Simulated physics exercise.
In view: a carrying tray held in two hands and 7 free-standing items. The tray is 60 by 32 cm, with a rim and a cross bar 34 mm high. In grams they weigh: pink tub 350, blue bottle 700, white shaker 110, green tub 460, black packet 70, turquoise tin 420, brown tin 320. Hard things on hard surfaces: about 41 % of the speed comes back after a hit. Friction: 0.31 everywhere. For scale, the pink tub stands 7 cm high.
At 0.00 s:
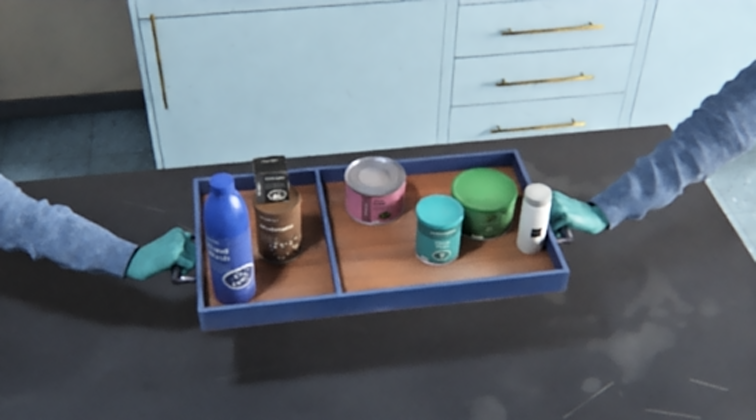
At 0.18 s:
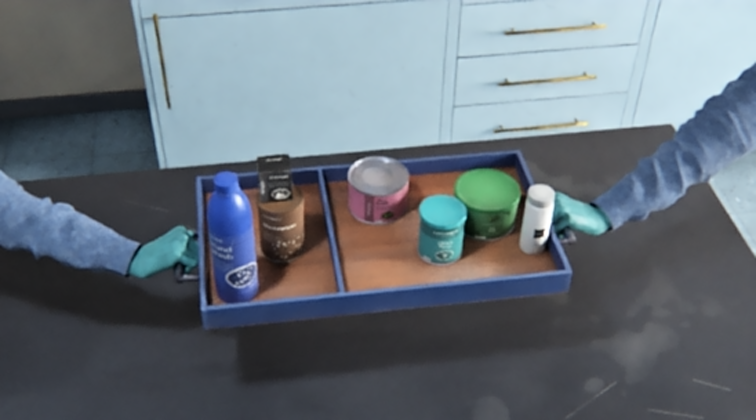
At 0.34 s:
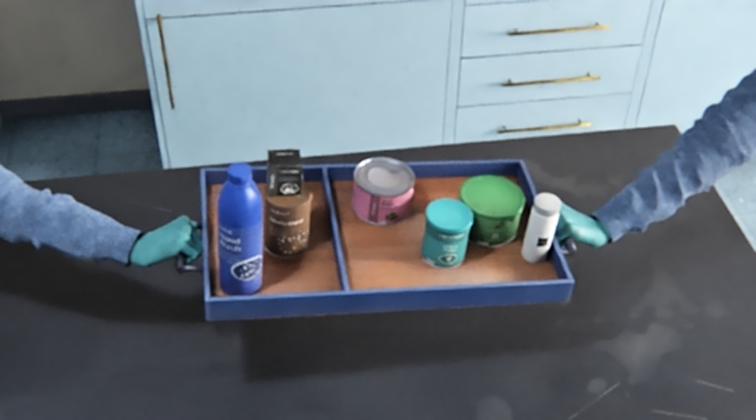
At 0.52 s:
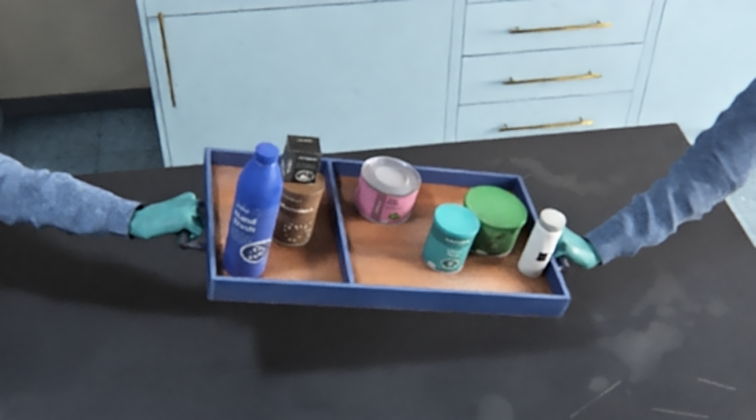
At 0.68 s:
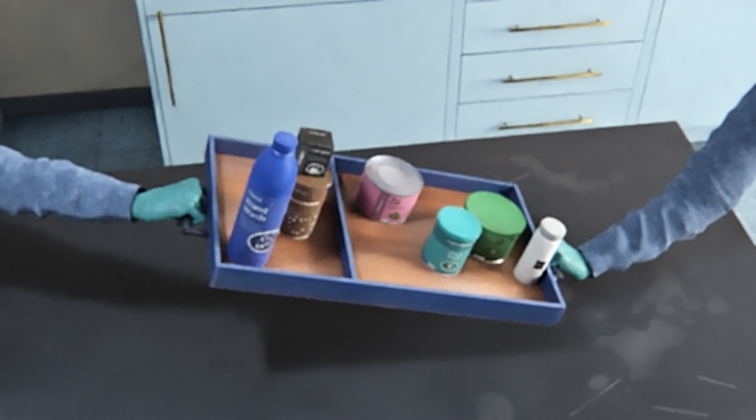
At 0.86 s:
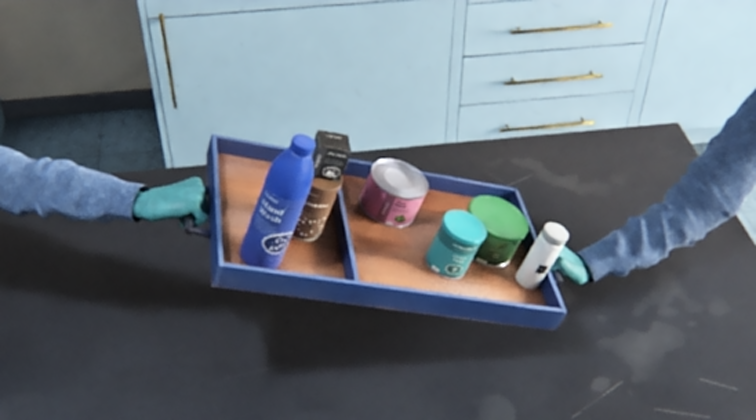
Two gloved hands held a blue tray of bottles, tins and tubs level over a dark counter, then tilted it down to the right, and the blue bottle leaned toward the divider.
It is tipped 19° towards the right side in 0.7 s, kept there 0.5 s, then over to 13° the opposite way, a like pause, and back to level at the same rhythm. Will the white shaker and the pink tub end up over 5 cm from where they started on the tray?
The white shaker keeps its place, the pink tub ends elsewhere.
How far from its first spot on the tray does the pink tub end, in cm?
About 13 cm.
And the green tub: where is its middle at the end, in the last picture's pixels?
Near (511, 201).
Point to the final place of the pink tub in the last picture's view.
Near (454, 181).
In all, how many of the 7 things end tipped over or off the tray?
In all, 2.
By 1.26 s, tilt 19°, right edge down; pink tub 6 cm from its spot near (420, 198); black packet rocked 55° off its seat; blue bottle 10 cm from its spot.
By 1.56 s, tilt 10°, right edge down; pink tub 13 cm from its spot near (454, 193); black packet on its side; blue bottle rocked 29° off its seat.
When it is over (3.7 s), lying over on the tray, blue bottle and black packet; not toppled but over 5 cm from the start, pink tub and turquoise tin; the other 3 within 5 cm of the start. End places, in pixels of the last picture, white shaker near (544, 218), pink tub near (454, 181).
